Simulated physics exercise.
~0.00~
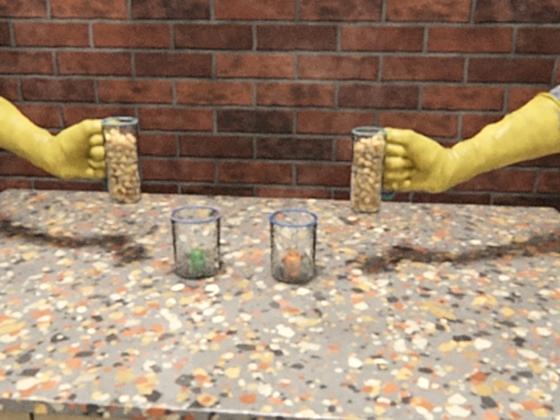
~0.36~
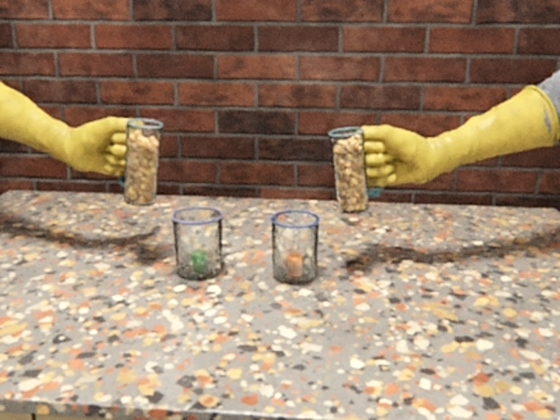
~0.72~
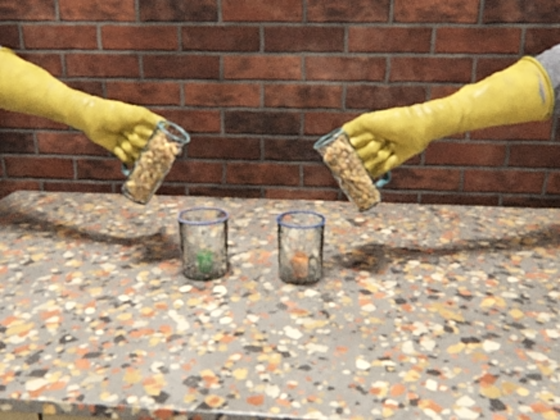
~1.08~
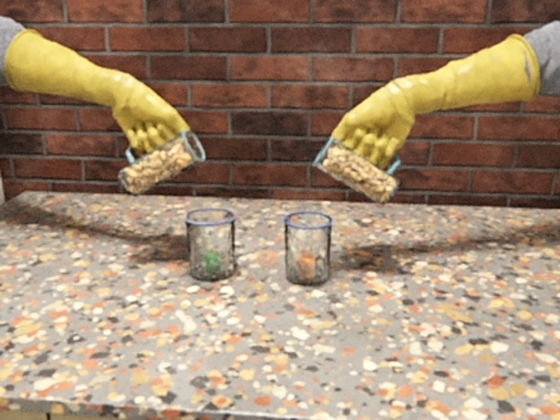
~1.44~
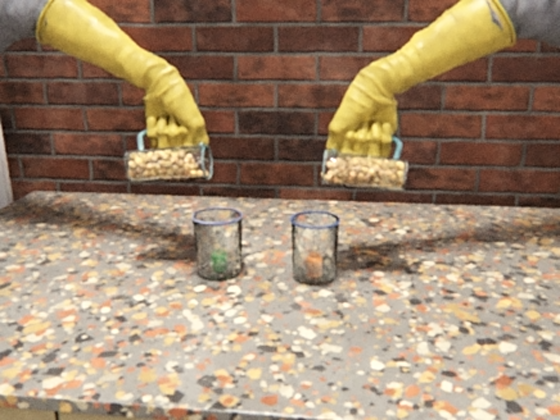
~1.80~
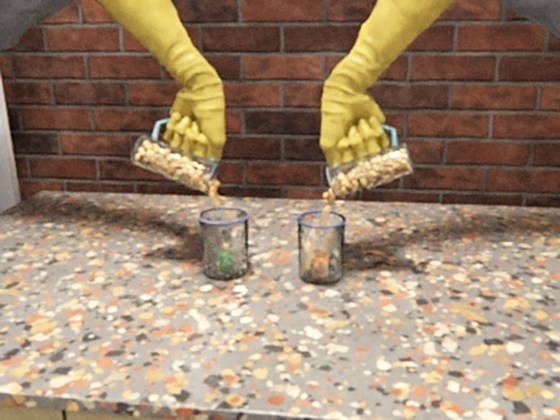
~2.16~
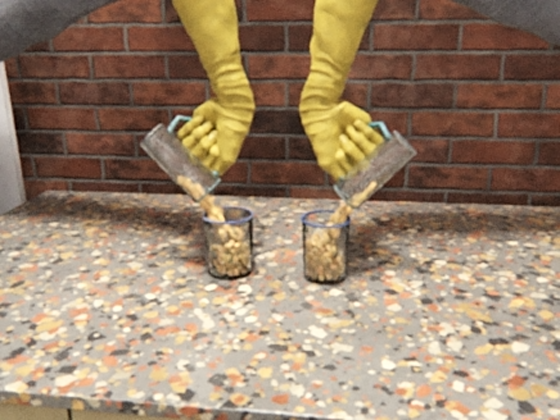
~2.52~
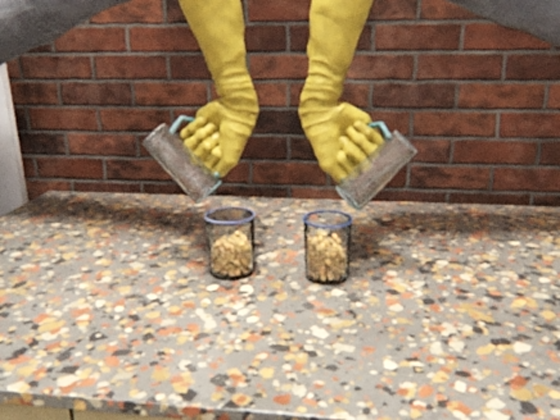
The clip shows two yellow-gloved hands holding cups of pale nut-like pieces above two glasses, one containing a small green object and the other an orange one. The hands tip the cups, pouring until they are empty, and the pieces settle in both glasses, covering the objects.
